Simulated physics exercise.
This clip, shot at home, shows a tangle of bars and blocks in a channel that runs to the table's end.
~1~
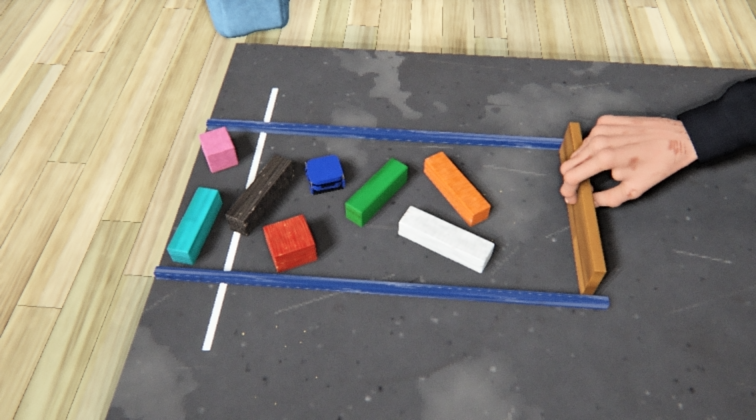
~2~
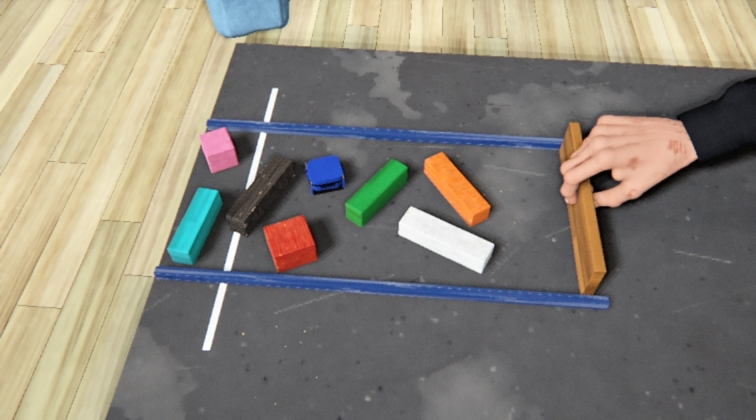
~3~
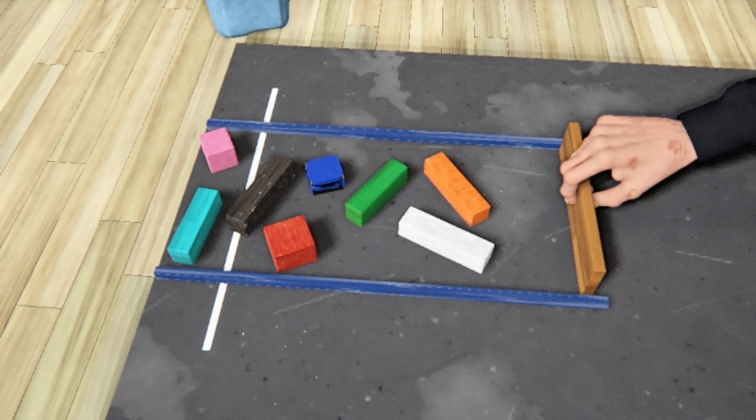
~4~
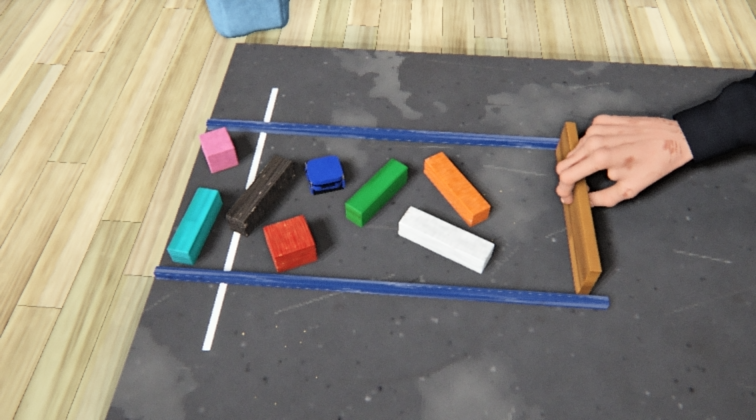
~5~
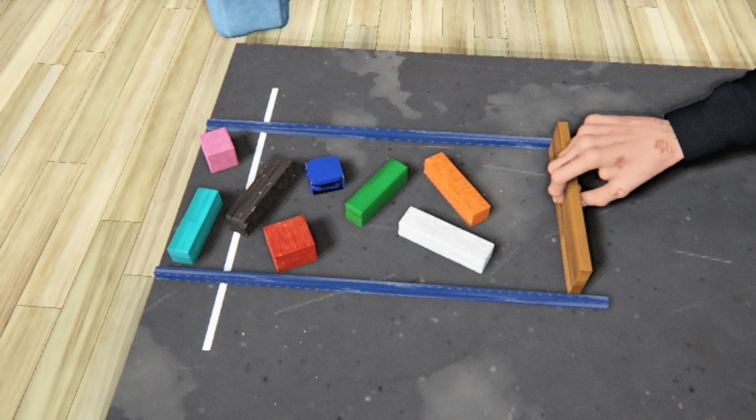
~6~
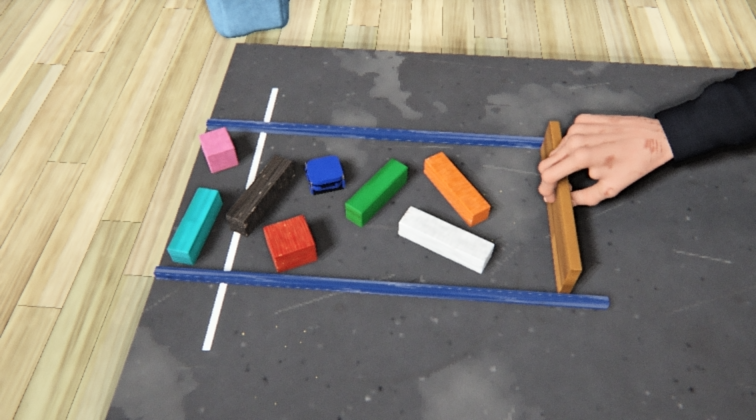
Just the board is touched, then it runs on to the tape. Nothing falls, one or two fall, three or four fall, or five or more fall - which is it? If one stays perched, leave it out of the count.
Three or four fall.
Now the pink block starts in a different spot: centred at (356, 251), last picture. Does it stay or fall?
The pink block stays put.
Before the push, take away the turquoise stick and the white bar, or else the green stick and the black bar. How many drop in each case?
Result: 2, then 2.
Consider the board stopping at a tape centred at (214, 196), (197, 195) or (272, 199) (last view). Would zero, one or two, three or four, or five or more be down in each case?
In order of the places: More than four; more than four; just one or two.
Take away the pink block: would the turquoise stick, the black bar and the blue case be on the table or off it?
Note: Turquoise stick is off by the end; black bar is off by the end; blue case is on by the end.
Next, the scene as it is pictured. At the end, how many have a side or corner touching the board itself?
The count comes out at 2.
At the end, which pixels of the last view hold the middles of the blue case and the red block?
The first comes to rest at (220, 139), and the second at (177, 241).
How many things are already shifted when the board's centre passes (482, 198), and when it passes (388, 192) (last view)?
Tally: 2; 4.
Soon after, none off yet; pink block at rest near (219, 150); turquoise stick at rest near (196, 225); black bar at rest near (262, 195).
At rest, the number that fall off is three or four; fallen, black bar, turquoise stick and pink block.
